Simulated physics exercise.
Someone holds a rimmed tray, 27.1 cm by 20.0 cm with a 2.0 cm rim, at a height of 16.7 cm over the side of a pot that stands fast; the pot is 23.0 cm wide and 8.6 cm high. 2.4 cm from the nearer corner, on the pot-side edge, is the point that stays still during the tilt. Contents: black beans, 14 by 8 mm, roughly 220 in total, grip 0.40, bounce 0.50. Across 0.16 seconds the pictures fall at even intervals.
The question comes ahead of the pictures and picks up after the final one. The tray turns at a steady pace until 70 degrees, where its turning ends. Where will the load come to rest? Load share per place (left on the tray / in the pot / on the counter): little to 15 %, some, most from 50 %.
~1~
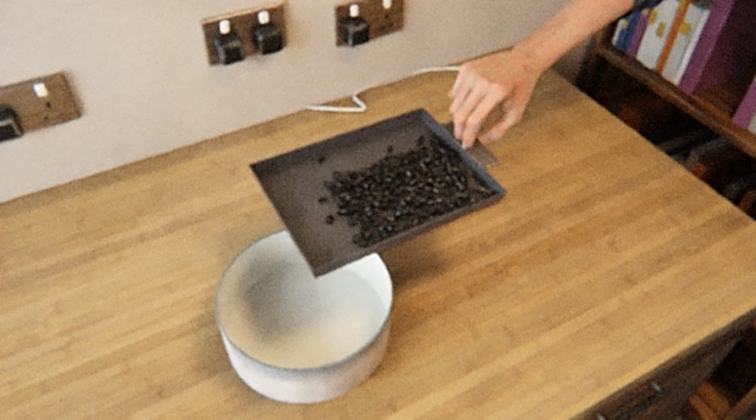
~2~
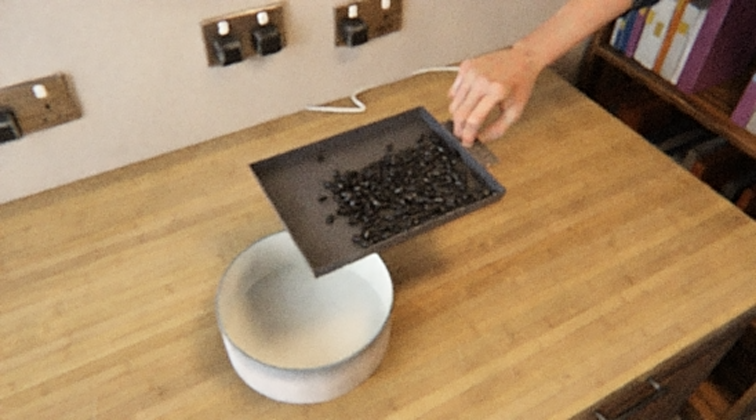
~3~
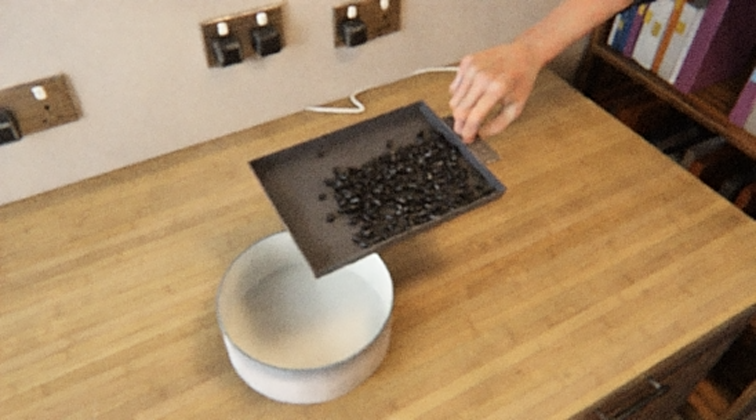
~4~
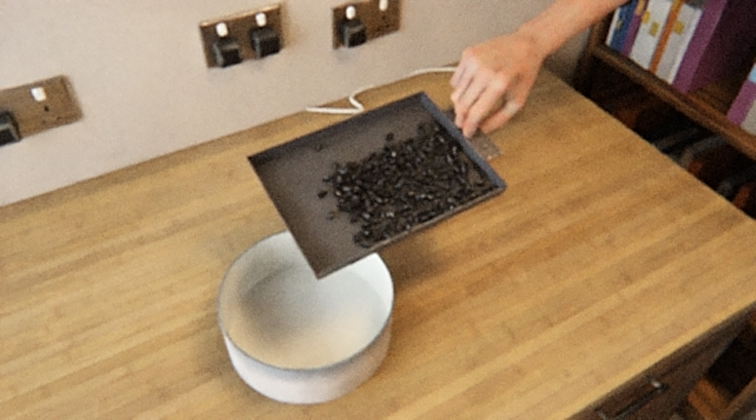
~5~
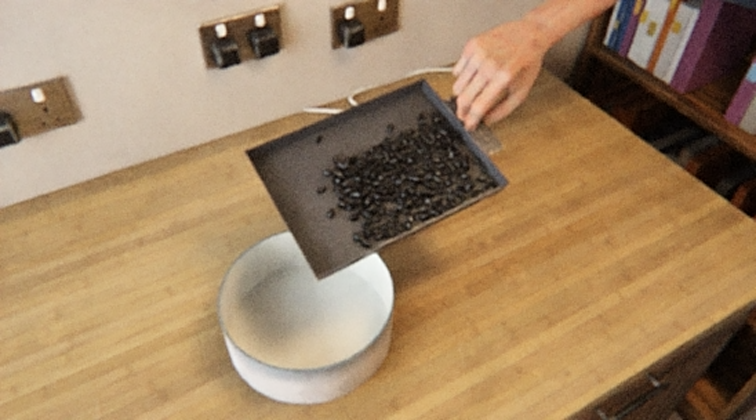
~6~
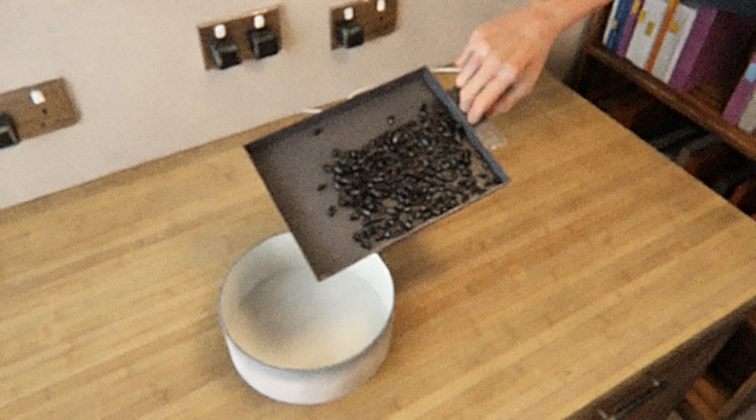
Tray: Some; pot: Some; counter: Some.
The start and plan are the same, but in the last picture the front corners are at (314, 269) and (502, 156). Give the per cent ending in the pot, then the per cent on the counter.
Pot: 45, counter: 30.
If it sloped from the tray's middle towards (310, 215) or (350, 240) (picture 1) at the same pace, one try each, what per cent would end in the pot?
About 60 per cent on the first try and 55 per cent on the second.
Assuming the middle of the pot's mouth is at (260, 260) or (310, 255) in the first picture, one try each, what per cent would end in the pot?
In order, about 0 and about 0 per cent.
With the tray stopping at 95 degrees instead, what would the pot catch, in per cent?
In that case it comes to about 45 in a hundred.
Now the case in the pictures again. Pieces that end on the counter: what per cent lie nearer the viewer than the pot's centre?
100 %.
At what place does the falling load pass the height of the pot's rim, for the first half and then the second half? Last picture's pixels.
First half close to (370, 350), second half close to (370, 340).
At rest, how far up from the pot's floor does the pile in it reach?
1.5 cm.
Then, 0.15 s after the last picture, tilt 46 degrees; the tray holds 100 %, the pot 0 %.
Then, 0.26 s after the last picture, tilt 65 degrees; the tray holds 100 %, the pot 0 %.
Then, 0.49 s after the last picture, tilt 70 degrees; the tray holds 45 %, the pot 15 %.
In the end, tray 30 %, pot 35 %, counter 35 %.
